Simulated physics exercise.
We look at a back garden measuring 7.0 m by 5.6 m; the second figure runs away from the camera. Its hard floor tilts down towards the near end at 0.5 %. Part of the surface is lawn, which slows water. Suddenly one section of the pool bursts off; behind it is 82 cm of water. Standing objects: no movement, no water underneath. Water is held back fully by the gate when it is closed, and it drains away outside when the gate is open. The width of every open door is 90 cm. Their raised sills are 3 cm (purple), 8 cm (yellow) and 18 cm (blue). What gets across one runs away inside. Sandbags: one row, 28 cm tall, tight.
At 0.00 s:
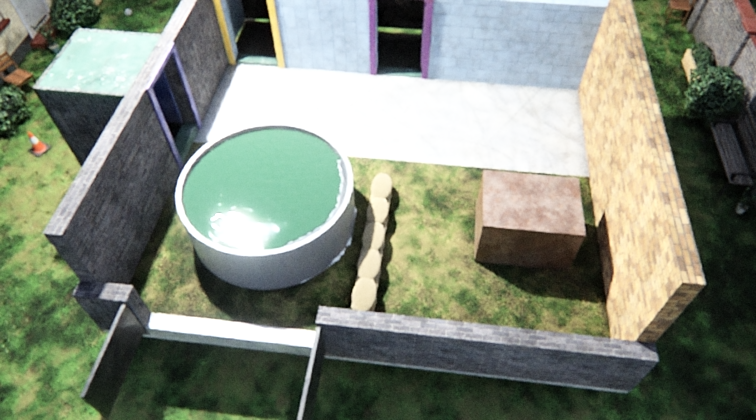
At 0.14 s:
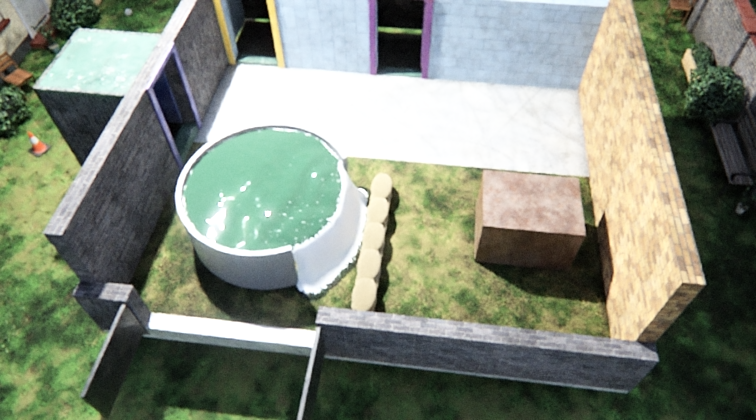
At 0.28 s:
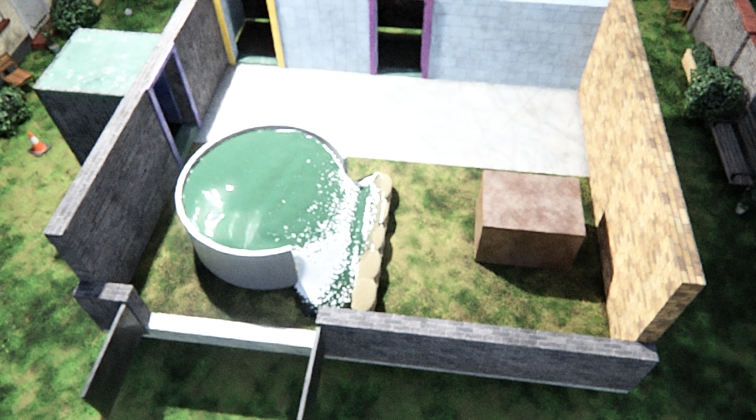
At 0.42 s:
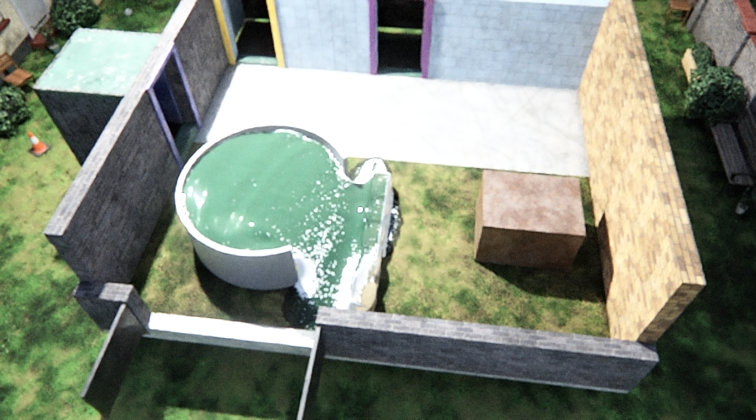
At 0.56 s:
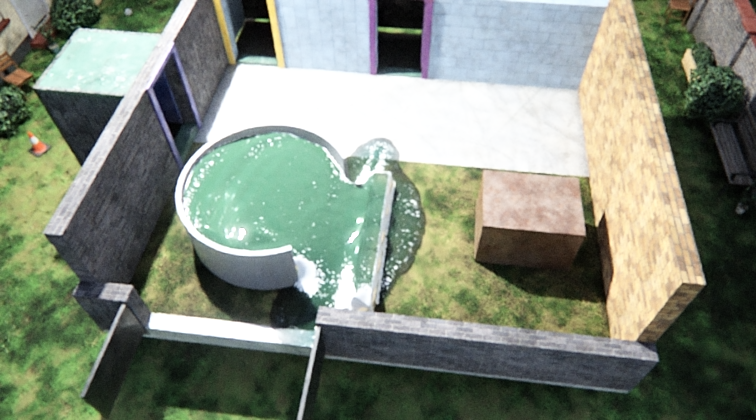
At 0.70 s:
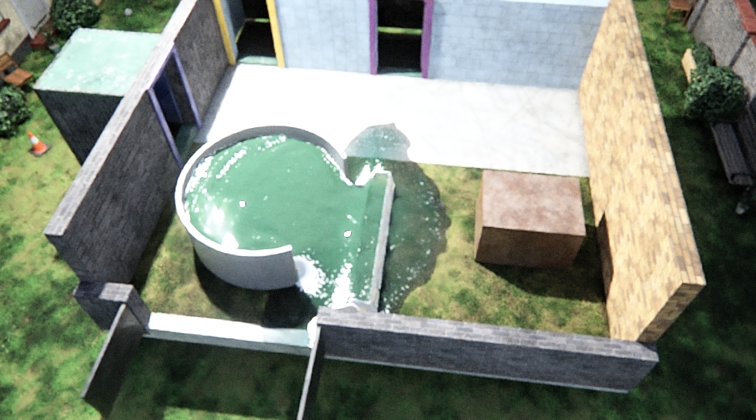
The video shows a round pool of green water in a walled garden as its right side opens and water pours out, reaching a row of rounded objects, then passing them and spreading across the grass and pale paving.
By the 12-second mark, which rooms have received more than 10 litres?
By then: Room behind the purple door: More than 10 litres; room behind the yellow door: 10 litres or less; room behind the blue door: 10 litres or less.
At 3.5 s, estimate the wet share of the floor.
I'd guess around 85 %.
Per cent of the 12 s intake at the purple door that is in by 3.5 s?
I'd put it at about 45 per cent by that point.
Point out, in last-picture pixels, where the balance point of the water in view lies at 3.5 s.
Roughly (367, 222) in the last picture.
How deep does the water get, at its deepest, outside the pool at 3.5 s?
I'd put it at close to 27 cm.
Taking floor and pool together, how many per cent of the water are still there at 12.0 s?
I'd put it at some 68 percent still there.
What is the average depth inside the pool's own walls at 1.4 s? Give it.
The average depth is around 48 cm.
After 1.4 s water covers 40 % of the floor and is deepest (57 cm) near (342, 334); purple door not reached, yellow door not reached, blue door not reached.
After 2.2 s water covers 65 % of the floor and is deepest (44 cm) near (342, 334); purple door 3 cm at the sill, 10 L in, yellow door not reached, blue door not reached.
After 3.5 s water covers 85 % of the floor and is deepest (27 cm) near (344, 257); purple door 8 cm at the sill, 54 L in, yellow door 5 cm at the sill, 0 L in, blue door not reached.
After 7.0 s water covers 95 % of the floor and is deepest (16 cm) near (342, 334); purple door 7 cm at the sill, 90 L in, yellow door 5 cm at the sill, 0 L in, blue door 4 cm at the sill, 0 L in.
After 12.0 s water covers 95 % of the floor and is deepest (11 cm) near (213, 99); purple door 5 cm at the sill, 119 L in, yellow door 8 cm at the sill, 1 L in, blue door 8 cm at the sill, 0 L in.
